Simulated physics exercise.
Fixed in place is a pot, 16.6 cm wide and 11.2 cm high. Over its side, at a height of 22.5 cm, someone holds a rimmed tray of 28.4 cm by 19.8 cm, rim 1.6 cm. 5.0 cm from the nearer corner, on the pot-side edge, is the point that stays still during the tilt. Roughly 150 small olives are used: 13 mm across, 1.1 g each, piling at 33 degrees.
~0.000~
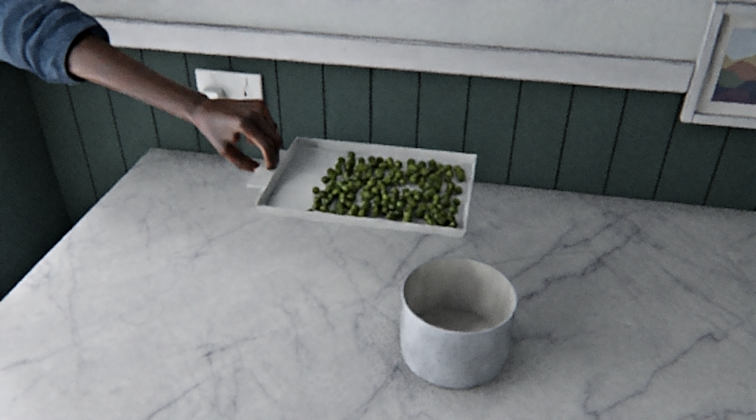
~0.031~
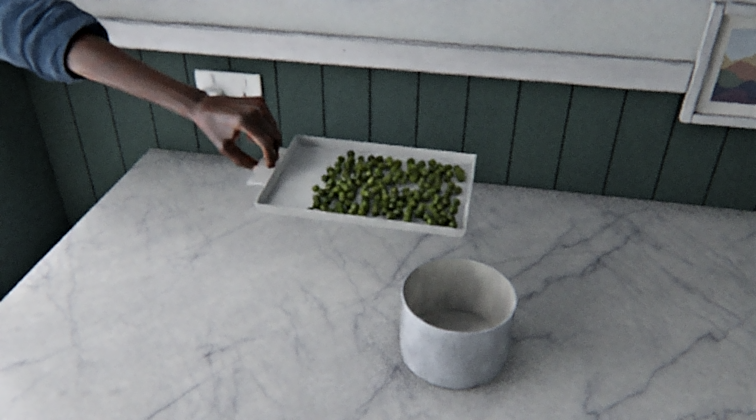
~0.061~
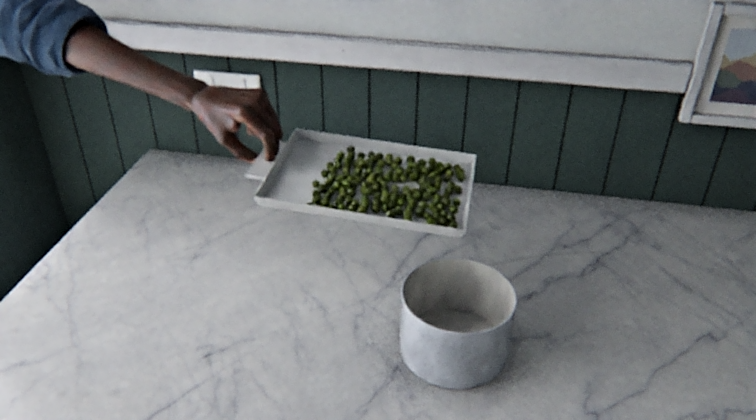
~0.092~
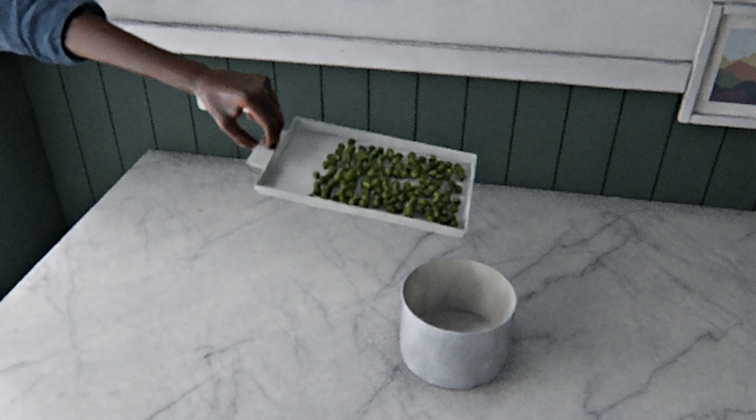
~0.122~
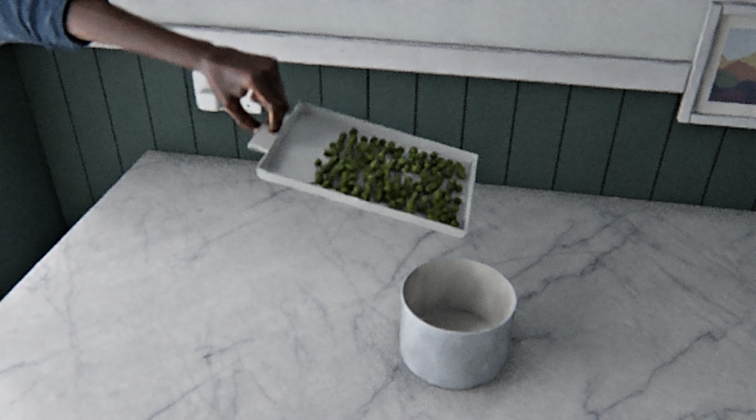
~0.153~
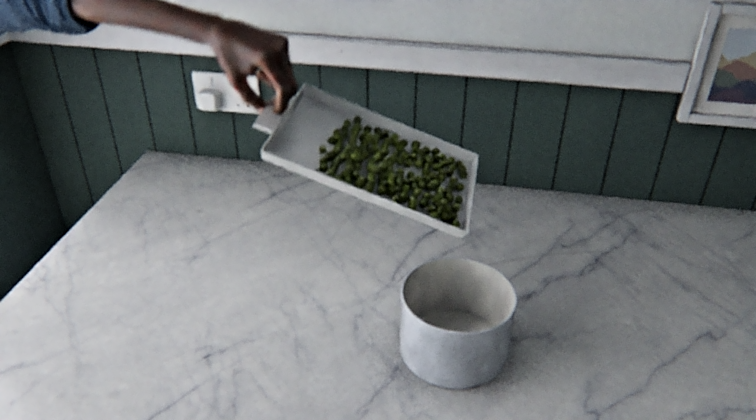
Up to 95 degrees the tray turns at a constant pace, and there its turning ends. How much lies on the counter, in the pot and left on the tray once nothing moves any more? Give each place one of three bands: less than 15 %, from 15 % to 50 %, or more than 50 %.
Counter: It will be a majority, pot: It will be a sizable minority, tray: It will be a small minority.
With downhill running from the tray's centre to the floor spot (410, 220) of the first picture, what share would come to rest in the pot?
Something like 60 per cent of the pieces.
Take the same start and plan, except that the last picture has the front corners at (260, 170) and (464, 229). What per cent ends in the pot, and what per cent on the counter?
Split: Pot = 45, counter = 55.
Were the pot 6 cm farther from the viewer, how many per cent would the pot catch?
Then roughly 30 percent would land in it.
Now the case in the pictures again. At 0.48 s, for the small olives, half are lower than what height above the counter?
Some 28 cm above the counter.
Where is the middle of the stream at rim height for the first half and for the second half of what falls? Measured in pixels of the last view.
Roughly (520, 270) to begin with, later roughly (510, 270).
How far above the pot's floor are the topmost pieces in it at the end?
I'd put it at close to 2.0 centimetres.
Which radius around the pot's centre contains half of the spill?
Roughly 20 centimetres.
Then, at 0.35 s, tilt 59 degrees; the tray holds 100 %, the pot 0 %.
After 0.48 s, tilt 86 degrees; the tray holds 100 %, the pot 0 %.
Then, at 0.73 s, tilt 95 degrees; the tray holds 0 %, the pot 20 %.
In the end, at 1.7 s, counter 75 %, pot 25 %, tray 0 %.
